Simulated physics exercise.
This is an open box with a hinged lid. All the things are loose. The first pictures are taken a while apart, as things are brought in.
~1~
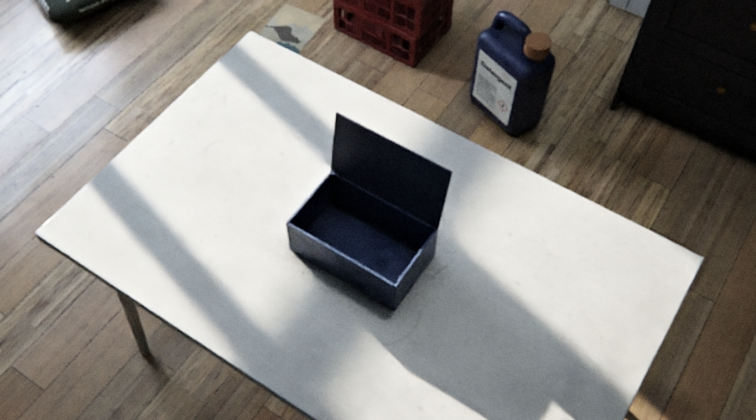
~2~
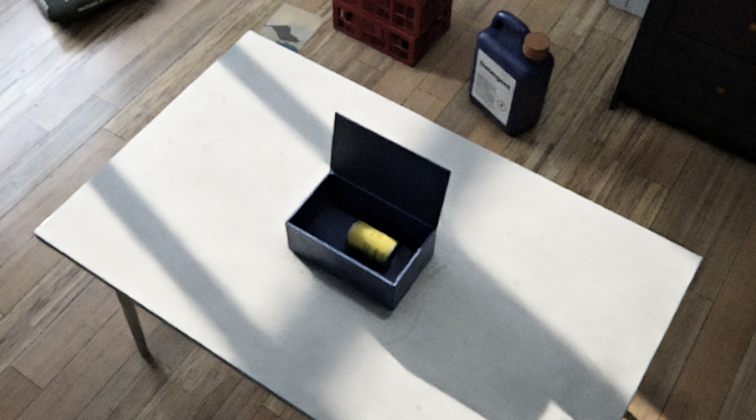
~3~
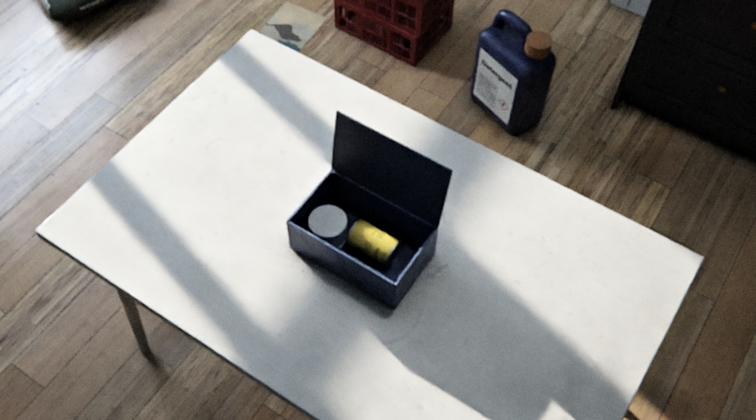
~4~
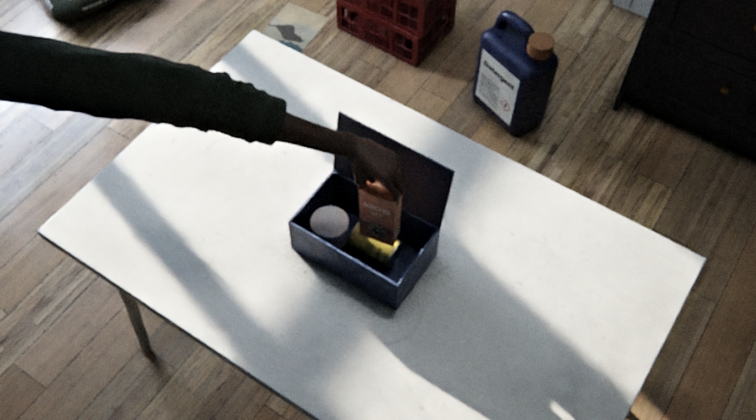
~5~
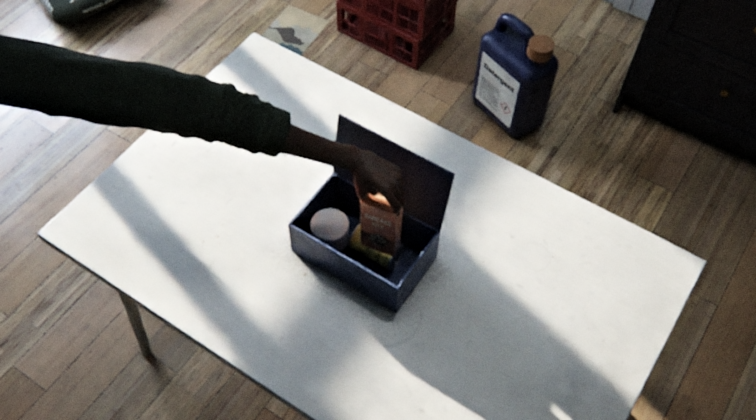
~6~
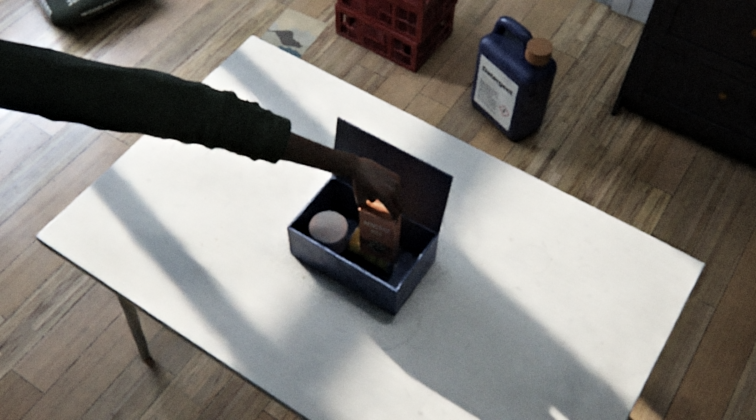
Dark blue open box on a white table gaining a yellow cylinder, then a white tub, before a hand lowers an orange packet inside.
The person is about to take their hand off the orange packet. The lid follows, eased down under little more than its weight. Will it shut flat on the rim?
As it turns out, it will not close.
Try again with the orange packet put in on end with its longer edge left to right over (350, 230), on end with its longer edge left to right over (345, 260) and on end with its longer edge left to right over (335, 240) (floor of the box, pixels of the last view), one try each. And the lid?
First, it will not close; second, it shuts flat; third, it stays ajar.
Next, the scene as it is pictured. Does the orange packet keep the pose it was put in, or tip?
It ends up tilted.
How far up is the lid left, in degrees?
About 20°.
Then, 1.10 s after the last picture, lid starting down; orange packet tipped 24° from how it was near (369, 262); yellow tin rolled a little.
Then, 1.80 s after the last picture, lid 39° above the rim; orange packet tipped 24° from how it was near (369, 262); yellow tin rolled a little.
At rest, lid 22° above the rim; moved from the start, orange packet; the other 2 in place. Seen from the same camera at the end, orange packet near (369, 262).
